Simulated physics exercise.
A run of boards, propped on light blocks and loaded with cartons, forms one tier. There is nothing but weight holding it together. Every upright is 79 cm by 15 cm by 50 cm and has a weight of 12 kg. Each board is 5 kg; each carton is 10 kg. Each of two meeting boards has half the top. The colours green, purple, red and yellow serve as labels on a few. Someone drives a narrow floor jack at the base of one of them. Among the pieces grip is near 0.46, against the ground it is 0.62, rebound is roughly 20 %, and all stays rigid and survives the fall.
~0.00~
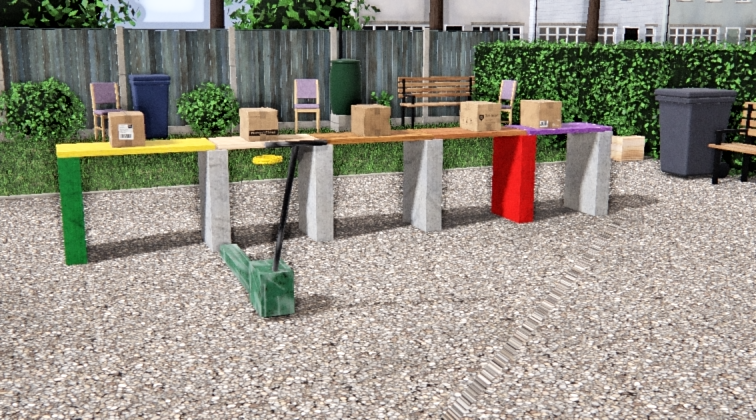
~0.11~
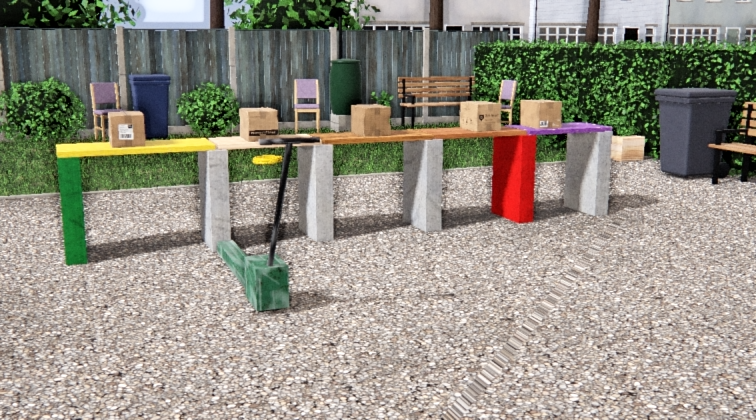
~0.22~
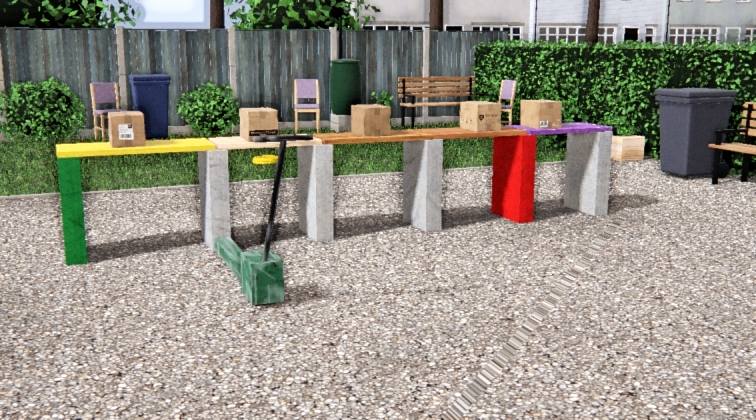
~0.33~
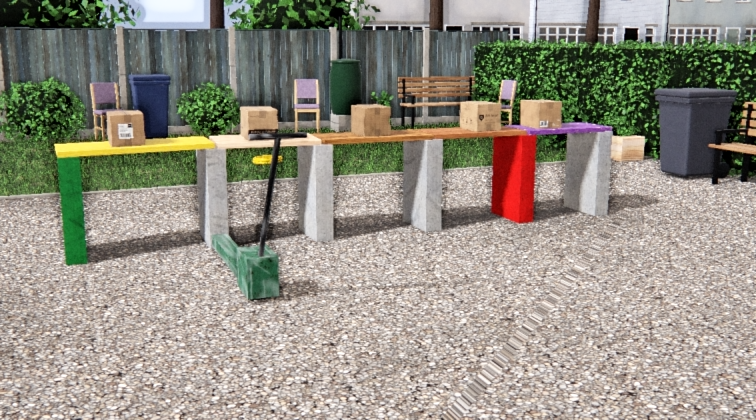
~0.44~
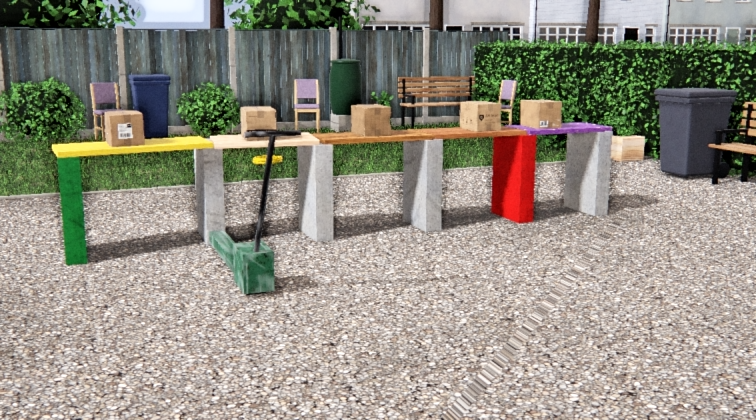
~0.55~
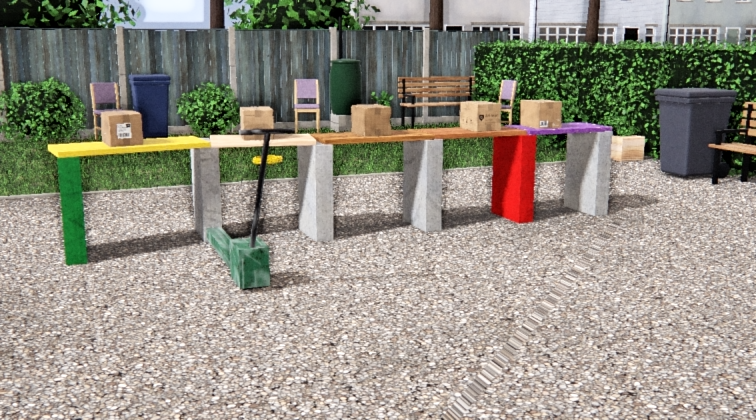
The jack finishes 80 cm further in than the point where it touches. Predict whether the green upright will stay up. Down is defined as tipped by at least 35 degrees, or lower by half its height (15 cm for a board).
It won't.
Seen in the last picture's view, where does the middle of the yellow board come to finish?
About (59, 231).
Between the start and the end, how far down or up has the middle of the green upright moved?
It finishes some 30 cm lower than at the start.
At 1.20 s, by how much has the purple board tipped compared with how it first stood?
Near 0 degrees from where it started.
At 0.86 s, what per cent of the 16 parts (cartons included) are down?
It's 0 percent at that point.
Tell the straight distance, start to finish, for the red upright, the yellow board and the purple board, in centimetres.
Approx. shifts in cm - red: 0; yellow: 90; purple: 0.
By 0.86 s, none of the 16 pieces down, 5 disturbed; green upright unmoved; yellow board tilted 9°.
By 1.20 s, 4 of the 16 pieces down; green upright tilted 11°; yellow board tilted 49°, 34 cm lower.
By 1.58 s, 5 of the 16 pieces down; green upright on its side; yellow board tilted 14°, 65 cm lower.
When it is over (6.1 s), 5 of the 16 pieces down; green upright on its side; yellow board 64 cm lower; red upright unmoved. In pixels of the last frame, middles, yellow board near (59, 231).
